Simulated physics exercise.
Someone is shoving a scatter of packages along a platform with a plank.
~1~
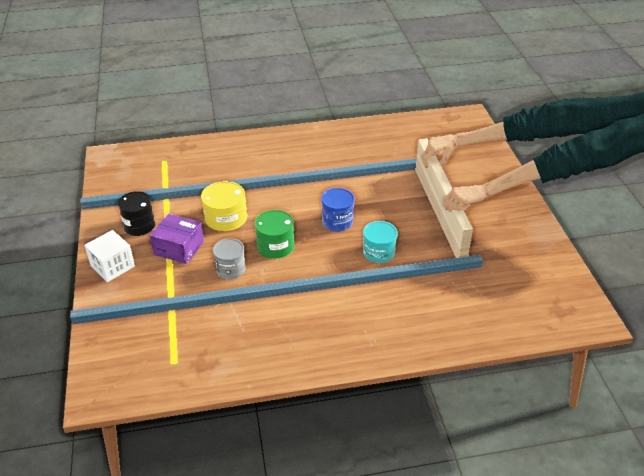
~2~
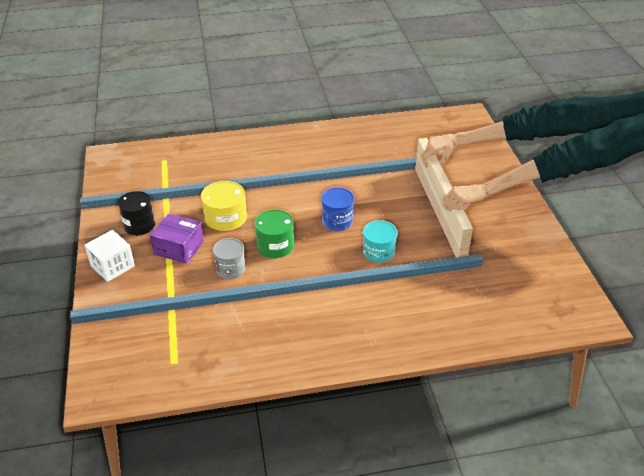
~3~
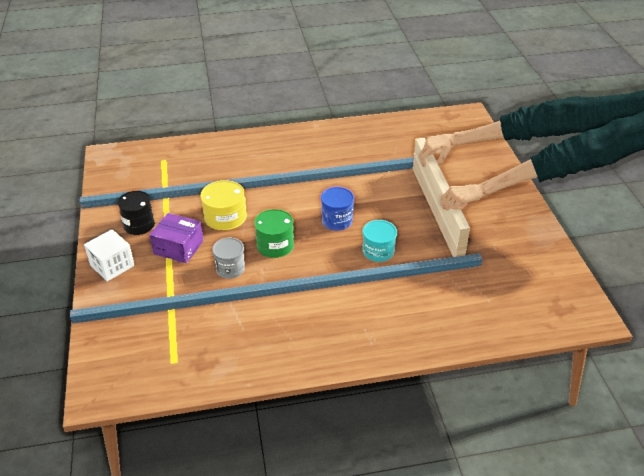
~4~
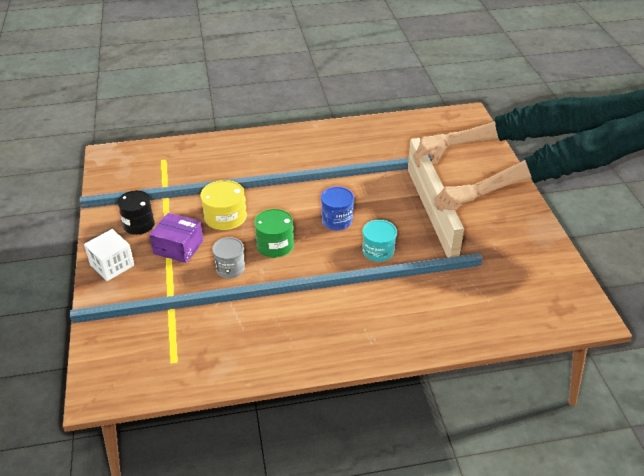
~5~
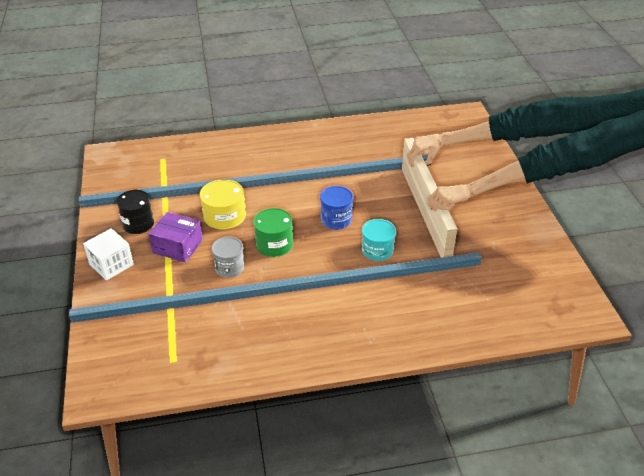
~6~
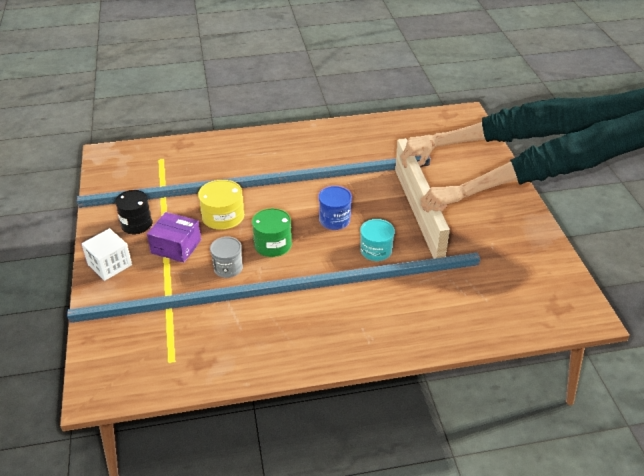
At first, two hands hold a wooden plank upright at the right of a table, with several colourful canisters and boxes spread between two blue rails. The hands then slide the plank slowly a short way left, narrowing the gap to the turquoise pail, while the objects stay essentially in place.
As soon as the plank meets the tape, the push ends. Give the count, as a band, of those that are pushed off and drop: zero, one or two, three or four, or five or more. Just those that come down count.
The count that fall off is none at all.
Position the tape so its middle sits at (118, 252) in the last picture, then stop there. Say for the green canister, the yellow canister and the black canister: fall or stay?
First, the green canister is safe; next, the yellow canister is safe; last, the black canister takes the fall.
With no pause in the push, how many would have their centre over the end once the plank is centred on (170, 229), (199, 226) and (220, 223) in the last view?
Result per place: 0; 0; 0.
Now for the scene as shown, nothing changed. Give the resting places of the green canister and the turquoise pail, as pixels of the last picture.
About (135, 255), and about (149, 279).
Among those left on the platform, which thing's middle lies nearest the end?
The white crate is foremost.
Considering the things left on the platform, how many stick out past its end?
Result: 1.
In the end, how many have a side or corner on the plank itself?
The count in contact is 3.
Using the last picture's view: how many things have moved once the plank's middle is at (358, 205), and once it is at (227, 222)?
At that stage 1; at the next, 6.
Early on, none off yet; white crate at rest near (107, 254); black canister at rest near (134, 212); purple parcel at rest near (175, 237).
Finally, the number that fall off is zero.
